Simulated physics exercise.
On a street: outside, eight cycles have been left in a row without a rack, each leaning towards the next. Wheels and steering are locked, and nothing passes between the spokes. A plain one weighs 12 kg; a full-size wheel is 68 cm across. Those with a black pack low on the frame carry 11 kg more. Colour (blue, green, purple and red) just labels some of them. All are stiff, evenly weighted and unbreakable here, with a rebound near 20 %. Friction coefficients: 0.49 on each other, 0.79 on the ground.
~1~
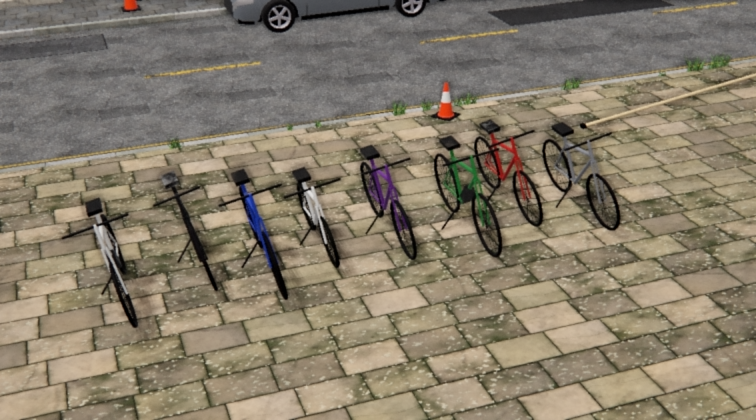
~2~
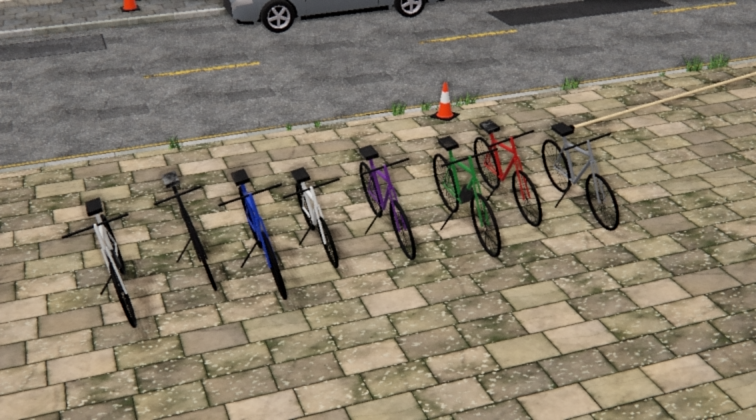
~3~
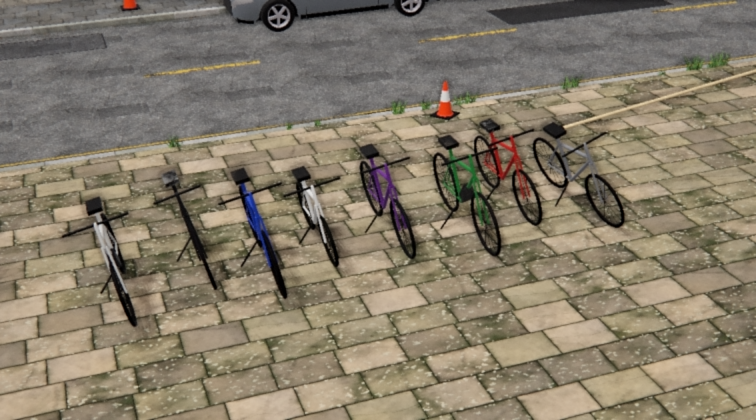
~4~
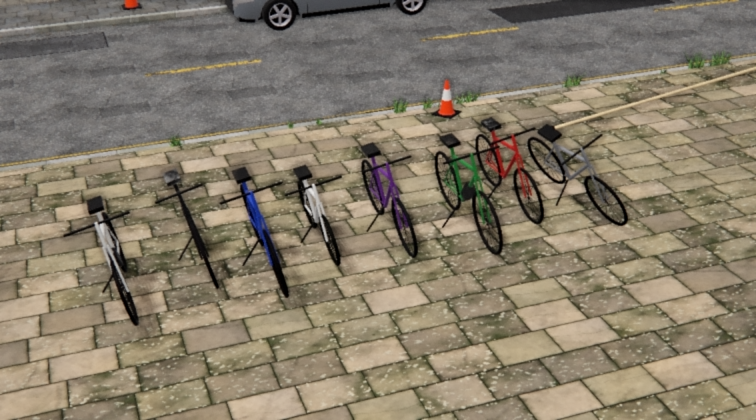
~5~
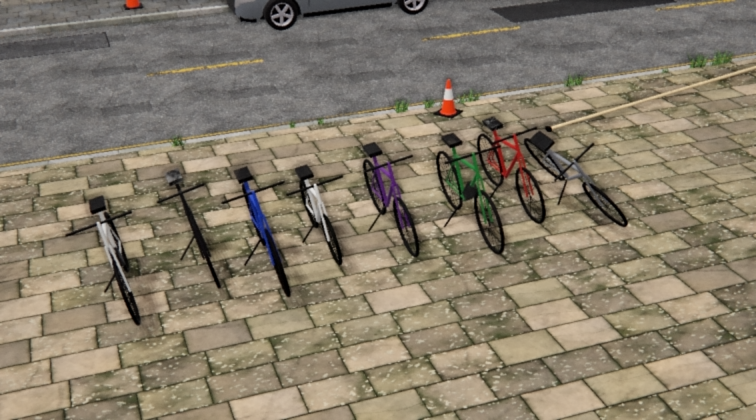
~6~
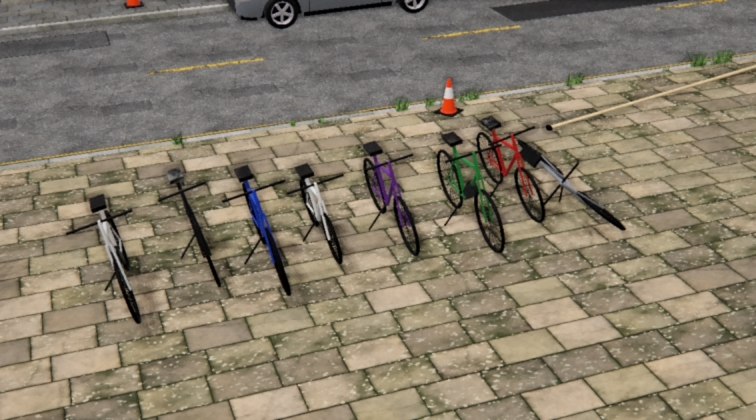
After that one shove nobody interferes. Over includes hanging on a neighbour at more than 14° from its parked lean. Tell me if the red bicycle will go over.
The red bicycle topples.
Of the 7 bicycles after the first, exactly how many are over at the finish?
It comes to 1.
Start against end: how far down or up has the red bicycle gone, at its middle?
About 5 cm lower.
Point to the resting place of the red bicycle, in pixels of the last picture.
At about (477, 175).
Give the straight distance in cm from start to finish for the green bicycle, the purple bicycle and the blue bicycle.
Moved: Green 0, purple 0, blue 0.
Then, 0.08 s past the last view, none of the 7 other bicycles over, 1 disturbed; red bicycle 6° from how it stood.
Then, 0.24 s past the last view, 1 of the 7 other bicycles over; red bicycle 19° from how it stood.
Then, 0.42 s past the last view, 1 of the 7 other bicycles over; red bicycle 42° from how it stood.
Then, 0.56 s past the last view, 1 of the 7 other bicycles over; red bicycle 41° from how it stood; green bicycle 4° from how it stood.
In the end, 1 of the 7 other bicycles over; red bicycle 42° from how it stood; green bicycle 4° from how it stood; blue bicycle unmoved. Six left standing. From the last view, middles, red bicycle near (477, 175), green bicycle near (464, 183).
